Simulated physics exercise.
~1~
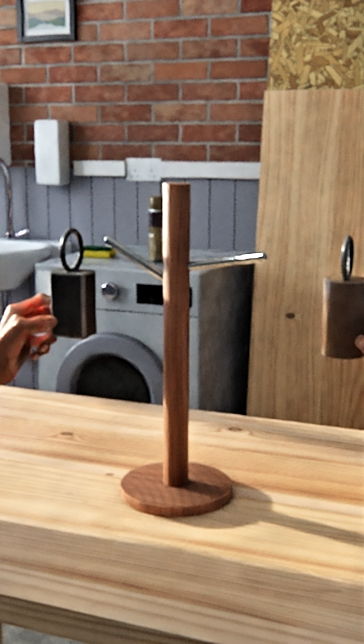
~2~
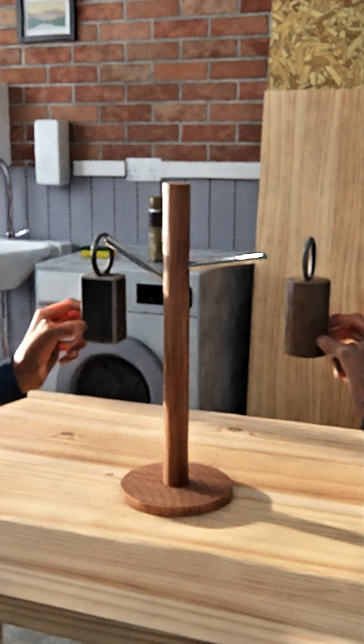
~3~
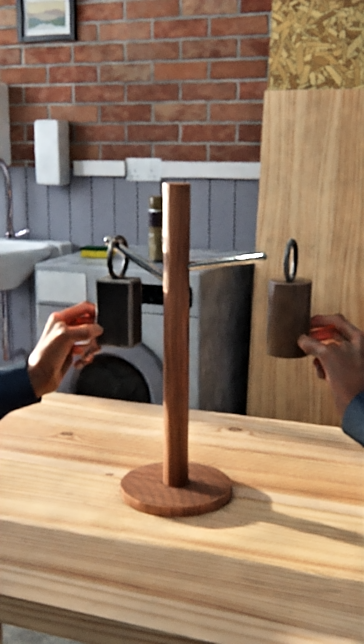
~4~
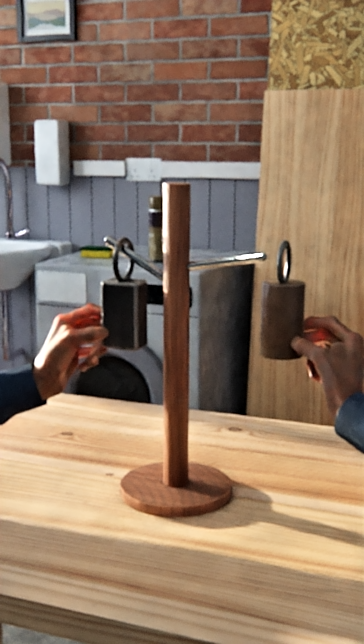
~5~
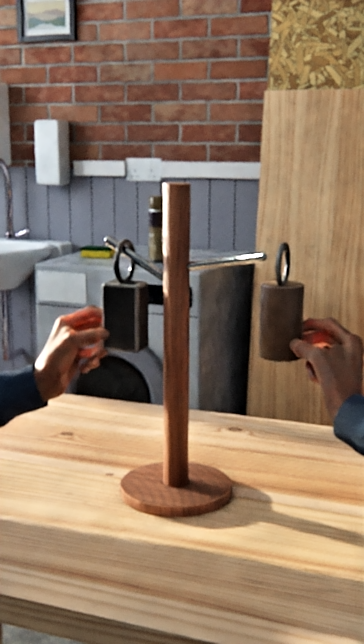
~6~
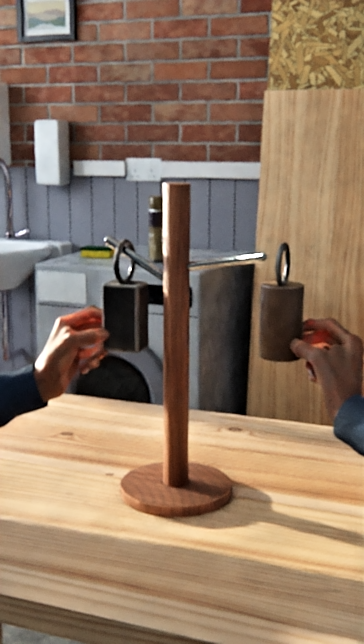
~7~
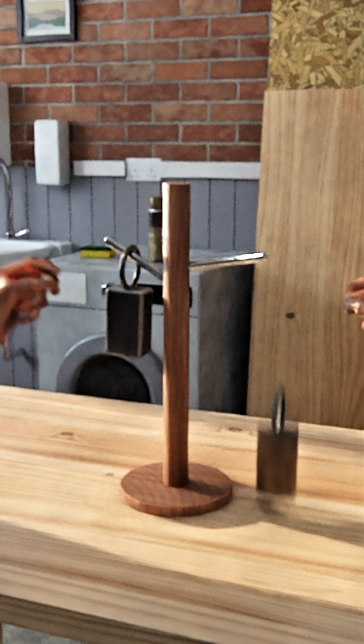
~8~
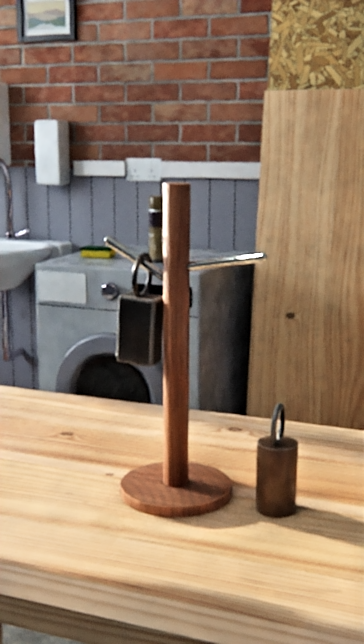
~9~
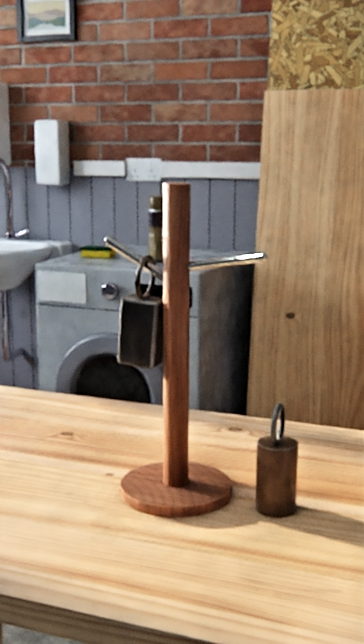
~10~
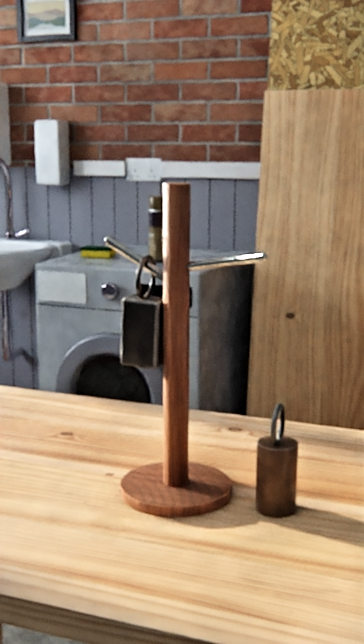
At first, a wooden stand with a metal peg on each side rests on a wooden table, while two hands hold a dark block and a brown cylinder, each topped with a ring, on either side. The hands bring them inward, the dark one moving right and the brown one moving left, until both rings are at the pegs. They pause there briefly. Then the fingers let go and the hands draw back. The brown cylinder drops to the tabletop and stands upright, while the dark block slides slightly inward and down and stays hanging from the left peg.
